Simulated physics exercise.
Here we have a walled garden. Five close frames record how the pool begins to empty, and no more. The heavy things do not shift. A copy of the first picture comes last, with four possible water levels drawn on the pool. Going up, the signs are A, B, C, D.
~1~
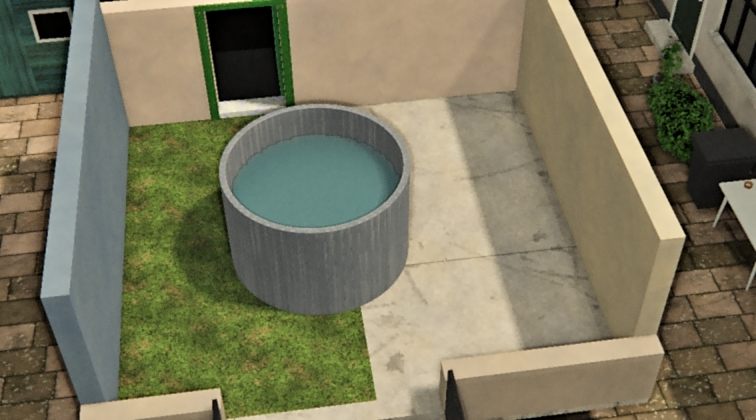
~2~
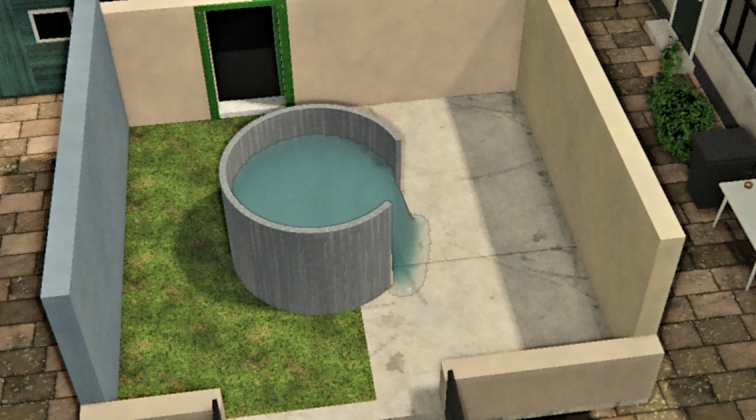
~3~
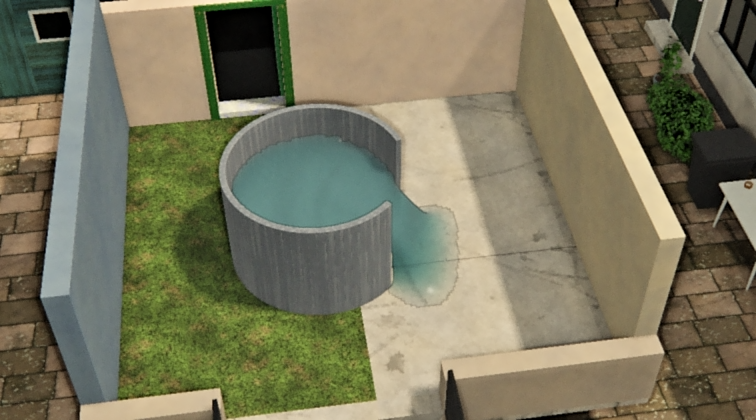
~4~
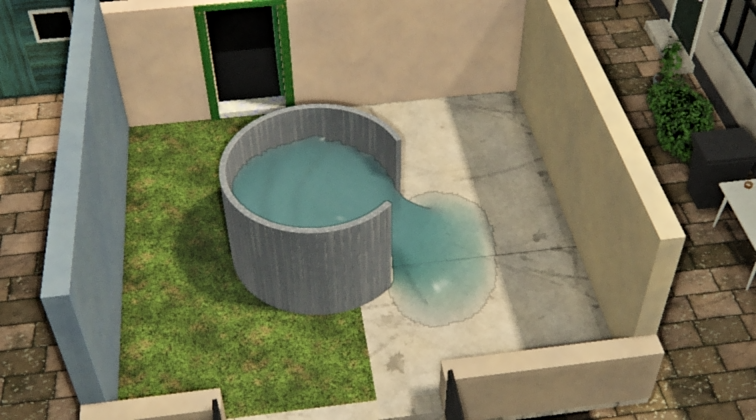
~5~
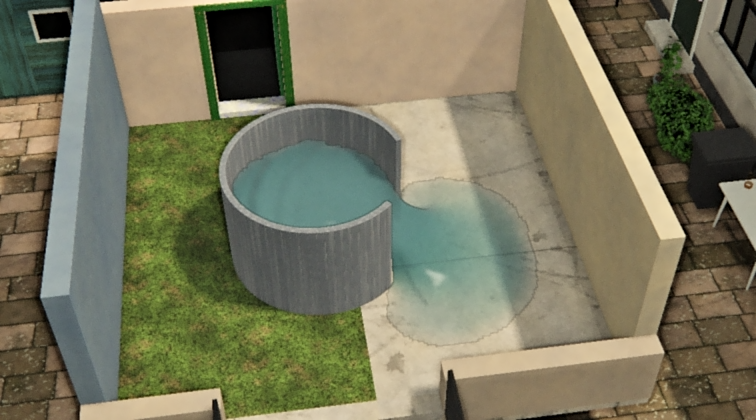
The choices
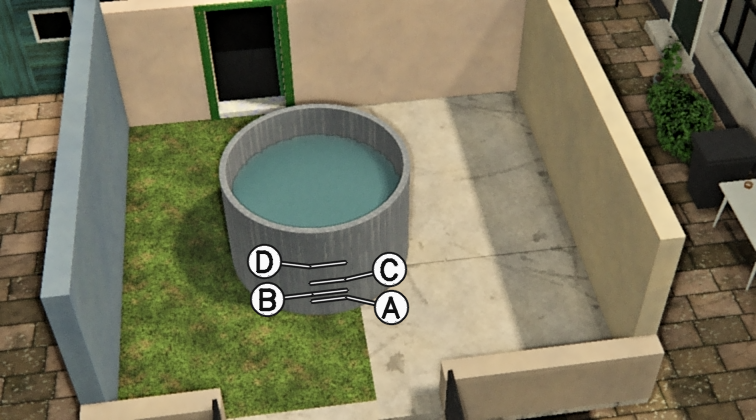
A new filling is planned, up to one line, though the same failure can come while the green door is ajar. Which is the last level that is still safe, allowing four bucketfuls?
Use level D.
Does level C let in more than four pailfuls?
No.
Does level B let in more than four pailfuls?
No, that is safe.
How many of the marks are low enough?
All of them.
On the marked copy, A at (329, 299); B at (329, 292); C at (328, 281); D at (327, 264); from the bottom up A, B, C, D.
For level A, nothing gets over.
For level B, nothing gets over.
For level C, nothing gets over.
For level D, a bucket or two gets in.
